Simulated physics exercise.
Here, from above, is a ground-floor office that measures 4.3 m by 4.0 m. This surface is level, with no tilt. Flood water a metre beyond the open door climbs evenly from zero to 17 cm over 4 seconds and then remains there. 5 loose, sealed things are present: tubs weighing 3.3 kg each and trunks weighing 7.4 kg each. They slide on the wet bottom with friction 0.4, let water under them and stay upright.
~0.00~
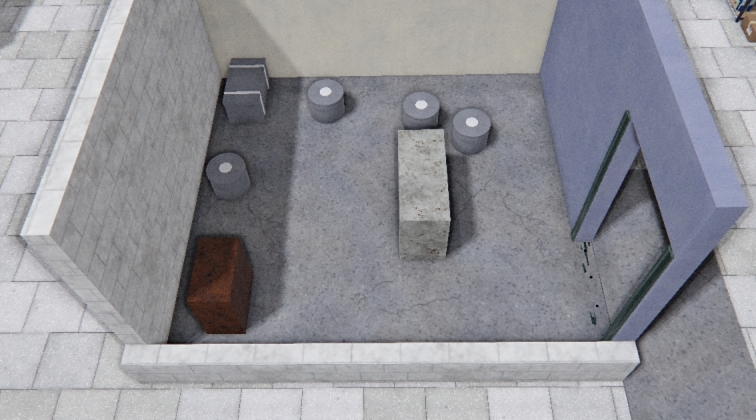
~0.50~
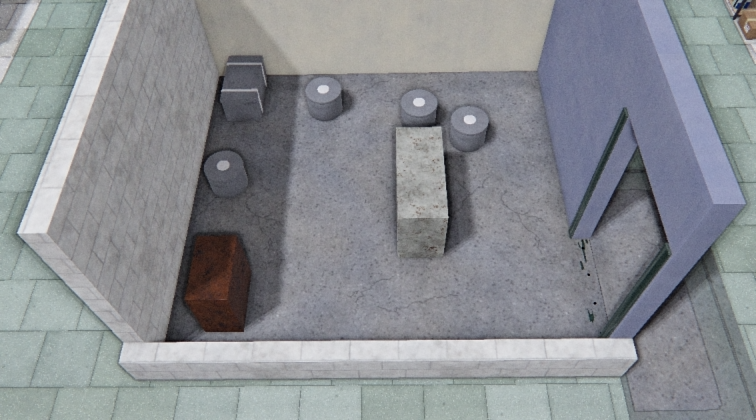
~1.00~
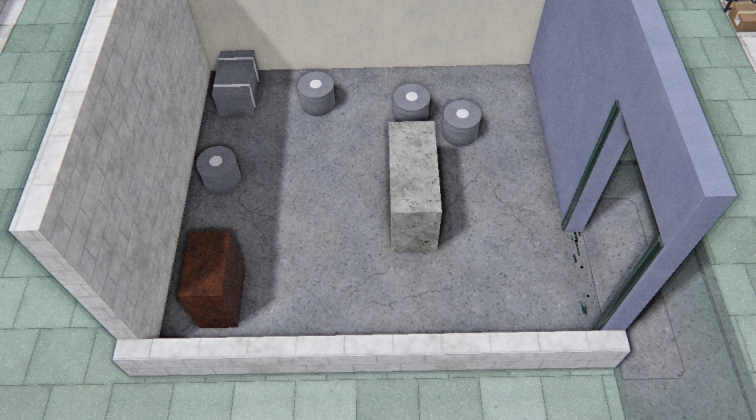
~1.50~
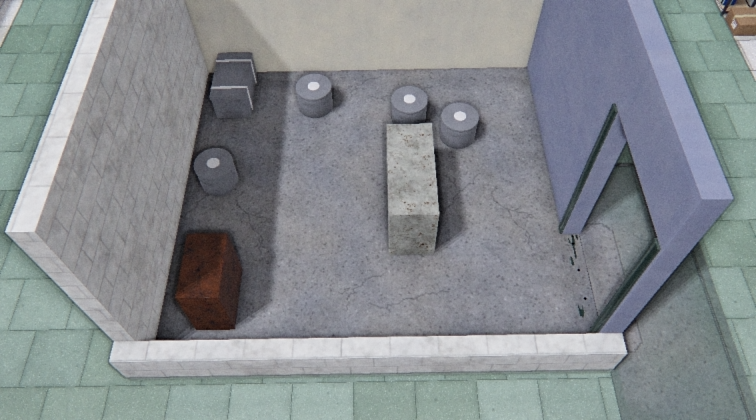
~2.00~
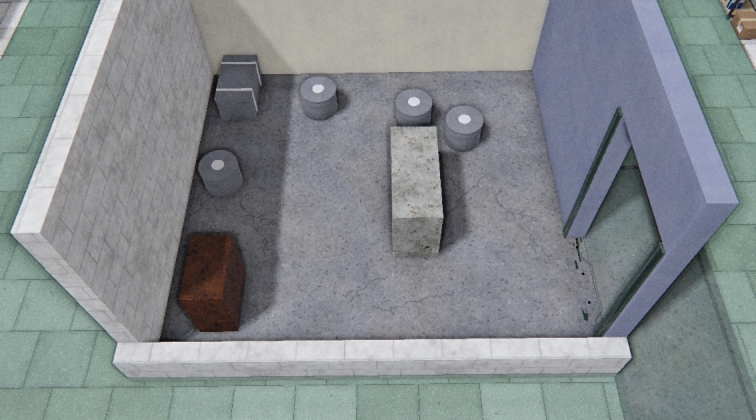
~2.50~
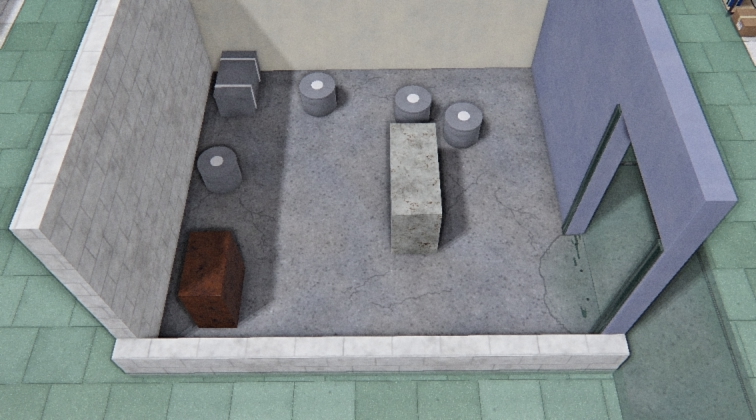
At the start, a roofless room seen from above holds grey cylinders, a pale stone block and a reddish-brown box on a dry grey floor, with pale paving outside. The paving then turns green, and later a small clear puddle spreads inside the right-hand doorway while the objects stay in place.
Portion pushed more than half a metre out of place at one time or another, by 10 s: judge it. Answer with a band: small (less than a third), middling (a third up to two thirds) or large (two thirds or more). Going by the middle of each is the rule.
Middling.
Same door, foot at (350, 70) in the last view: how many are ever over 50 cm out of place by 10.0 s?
Then it comes to 4.
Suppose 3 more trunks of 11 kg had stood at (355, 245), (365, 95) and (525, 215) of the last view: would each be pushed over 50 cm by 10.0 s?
Note: Item 1 above threshold; item 2 below threshold; item 3 above threshold.
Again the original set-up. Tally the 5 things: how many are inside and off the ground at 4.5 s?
I'd say 0 of them.
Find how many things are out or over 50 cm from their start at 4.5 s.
My count gives 0.
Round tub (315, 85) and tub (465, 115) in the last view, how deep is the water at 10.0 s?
Around 4 cm and 6 cm.
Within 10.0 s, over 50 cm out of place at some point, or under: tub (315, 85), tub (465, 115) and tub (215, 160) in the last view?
So that's inside it for the first, beyond it for the second and beyond it for the last.
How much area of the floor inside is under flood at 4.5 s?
Somewhere around 4.0 m2, roughly.
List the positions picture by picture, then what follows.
A tub at (421, 105), on the bottom; a tub at (326, 92), on the bottom; water covers 0.0 m2; 0 of 5 have shifted, in the first picture.
A tub at (419, 103) rests on the ground; a tub at (323, 90) rests on the ground; 0.0 m2 under water; 0 of 5 have shifted, in the second picture.
A tub at (412, 97) rests on the ground; a tub at (316, 84) rests on the ground; 0.0 m2 under water; 0 of 5 have shifted, in the third picture.
A tub at (409, 99) rests on the ground; a tub at (314, 86) rests on the ground; water covers 0.0 m2; 0 of 5 have shifted, in the fourth picture.
A tub at (414, 102), on the bottom; a tub at (318, 89), on the bottom; 0.0 m2 under water; 0 of 5 have shifted, in the fifth picture.
A tub at (413, 99) rests on the ground; a tub at (317, 85), on the bottom; water covers 0.3 m2; 0 of 5 have shifted, in the sixth picture.
After 3.5 s 0 of 5 are over 50 cm from their spots; 0 afloat.
After 4.5 s 0 of 5 are over 50 cm from their spots; 0 afloat.
After 7.0 s 1 of 5 are over 50 cm from their spots; 0 afloat.
After 10.0 s 2 of 5 are over 50 cm from their spots, and 2 have been at some point; 4 afloat.
